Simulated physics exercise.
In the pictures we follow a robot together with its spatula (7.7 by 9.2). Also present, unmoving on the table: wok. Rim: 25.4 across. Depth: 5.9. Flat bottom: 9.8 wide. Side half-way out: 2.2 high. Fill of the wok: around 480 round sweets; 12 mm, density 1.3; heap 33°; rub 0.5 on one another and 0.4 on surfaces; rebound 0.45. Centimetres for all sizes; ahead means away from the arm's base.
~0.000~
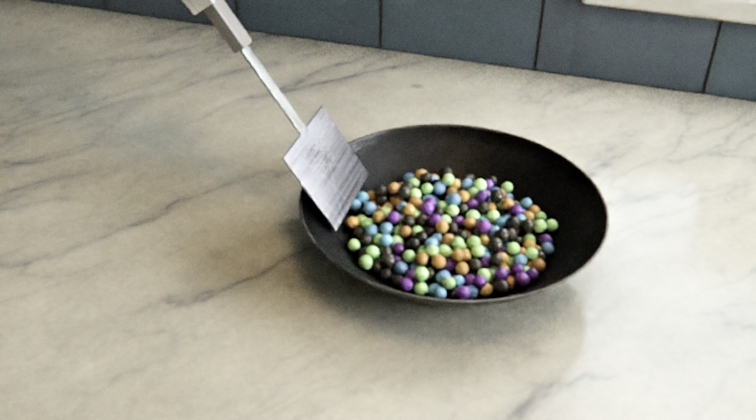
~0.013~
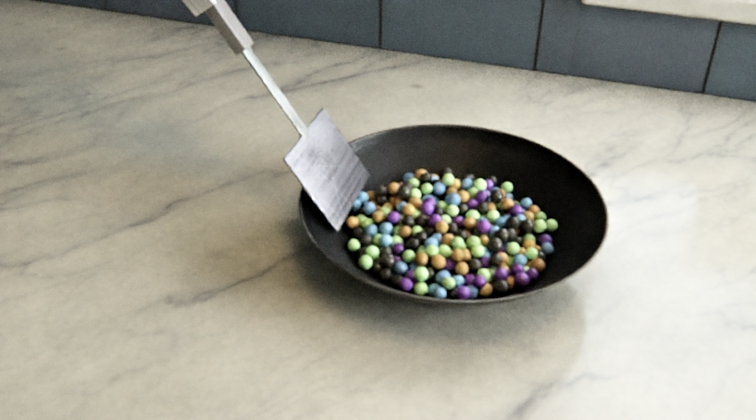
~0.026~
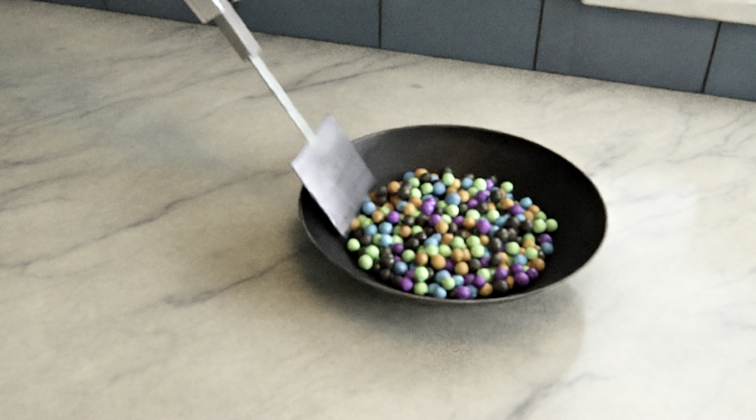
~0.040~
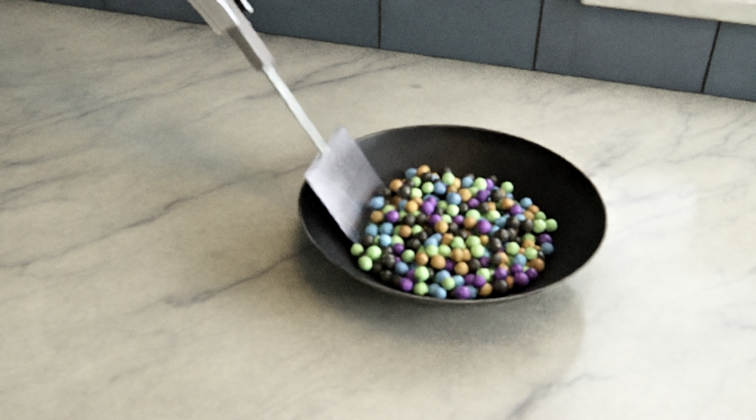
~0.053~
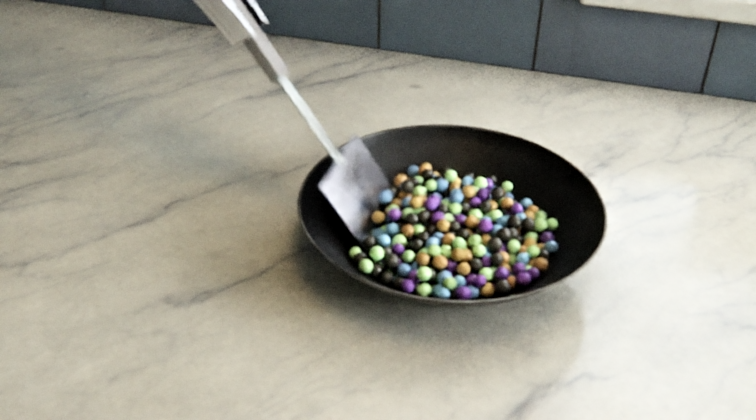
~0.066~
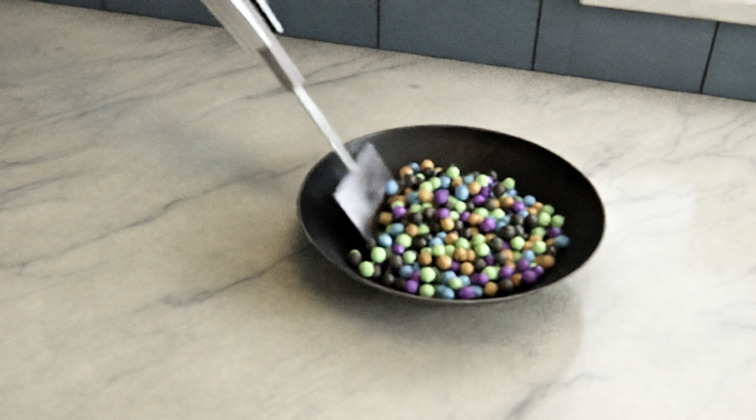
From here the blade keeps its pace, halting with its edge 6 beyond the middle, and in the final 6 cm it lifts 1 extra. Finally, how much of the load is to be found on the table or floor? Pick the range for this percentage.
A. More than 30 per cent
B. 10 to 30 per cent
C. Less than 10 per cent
The answer is A.
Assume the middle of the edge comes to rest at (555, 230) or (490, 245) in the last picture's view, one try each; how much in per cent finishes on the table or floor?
The two tries give near 60 and near 15 in a hundred.
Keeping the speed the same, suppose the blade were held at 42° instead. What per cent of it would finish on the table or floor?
It would be near 35 per cent.
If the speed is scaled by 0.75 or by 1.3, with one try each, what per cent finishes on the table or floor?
The two tries give roughly 30 and 55 in a hundred.
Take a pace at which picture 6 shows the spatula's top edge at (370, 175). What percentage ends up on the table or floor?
Estimate: Close to 55 %.
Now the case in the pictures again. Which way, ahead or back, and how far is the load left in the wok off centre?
Ahead, by around 3.5 cm.
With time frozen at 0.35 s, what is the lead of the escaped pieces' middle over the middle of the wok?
Distance ahead of centre: Approx. 18 cm.
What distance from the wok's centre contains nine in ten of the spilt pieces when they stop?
The distance is roughly 40 cm.
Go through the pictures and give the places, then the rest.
The first frame shows spatula top edge at (303, 131), sloping 55°; upper third of the load around (446, 222), from x 350 to 550, top at y 175; 482 in the wok.
The second frame shows spatula top edge at (304, 132), sloping 55°; upper third of the load around (446, 223), from x 350 to 550, top at y 175.
The third frame shows spatula top edge at (311, 139), sloping 55°; upper third of the load around (445, 223), from x 355 to 550, top at y 175.
The fourth frame shows spatula top edge at (324, 149), sloping 55°; upper third of the load around (444, 222), from x 355 to 550, top at y 170.
The fifth frame shows spatula top edge at (339, 160), sloping 55°; upper third of the load around (446, 222), from x 355 to 550, top at y 170.
The sixth frame shows spatula top edge at (353, 168), sloping 55°; upper third of the load around (452, 221), from x 355 to 560, top at y 165; 482 in the wok.
After 0.10 s, sloping 55°, highest piece 8 above the table; 482 in the wok.
After 0.13 s, sloping 55°, highest piece 8 above the table; 481 in the wok, 1 on the blade or in flight.
After 0.35 s, sloping 55°, highest piece 8 above the table; 284 in the wok, 131 on the table or floor, 67 on the blade or in flight.
After 1.40 s, sloping 55°, highest piece 6 above the table; 281 in the wok, 201 on the table or floor.
At rest, 281 in the wok, 201 on the table or floor. That is 42 % on the table or floor.
